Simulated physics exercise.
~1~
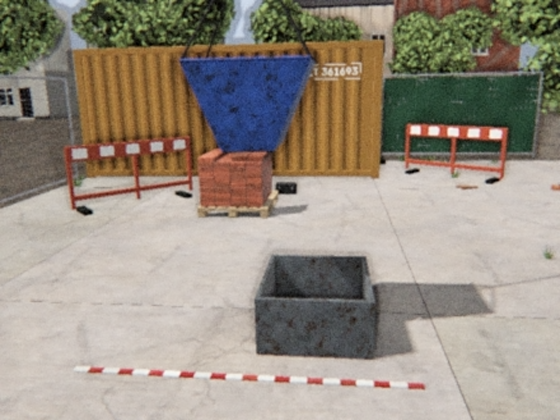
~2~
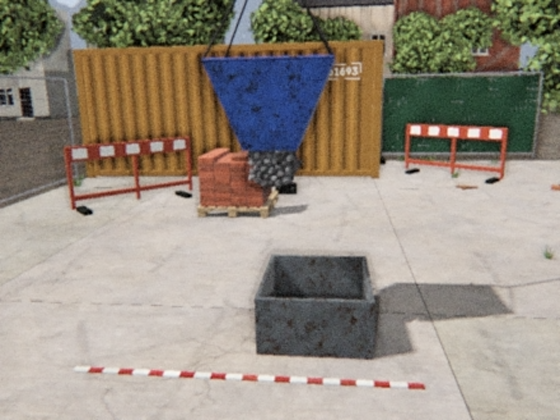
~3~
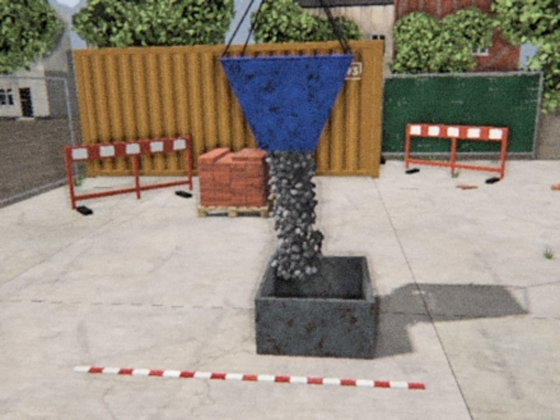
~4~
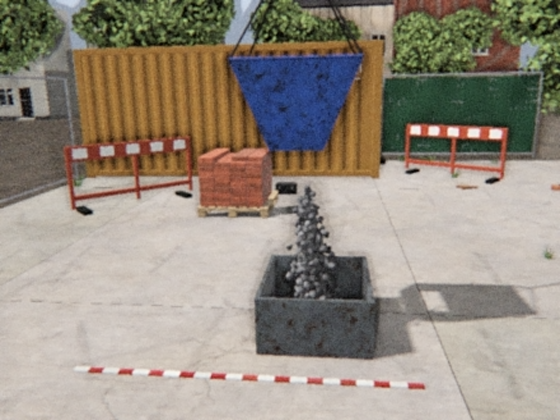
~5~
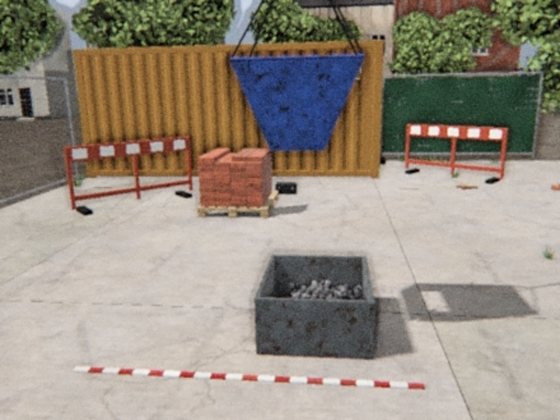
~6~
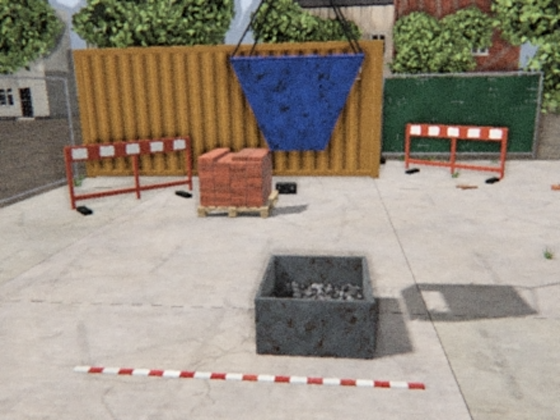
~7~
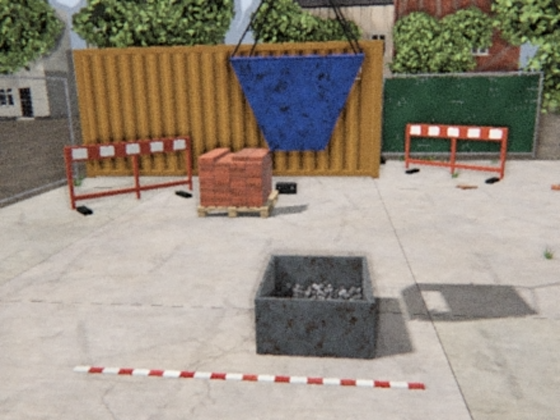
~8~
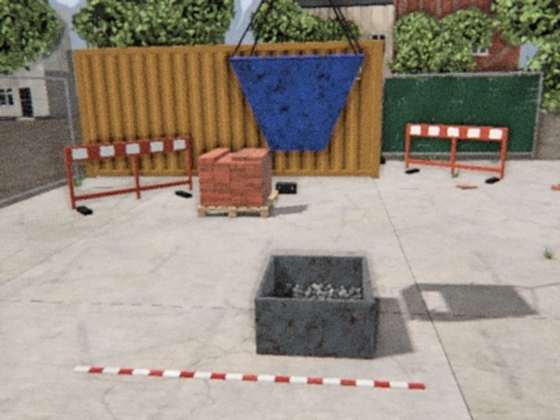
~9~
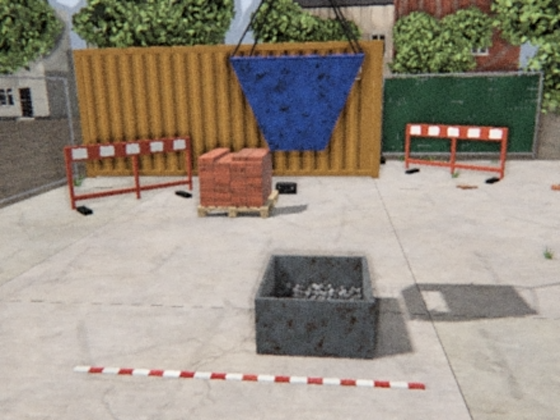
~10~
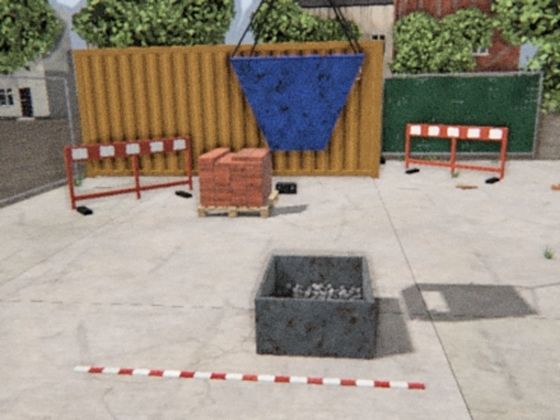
The video shows a blue skip hanging from cables and moving right across a concrete yard, past a pallet of bricks, as grey stones pour from its bottom. The stones fall into a dark open bin and settle inside, while the emptied skip stops and hangs still.
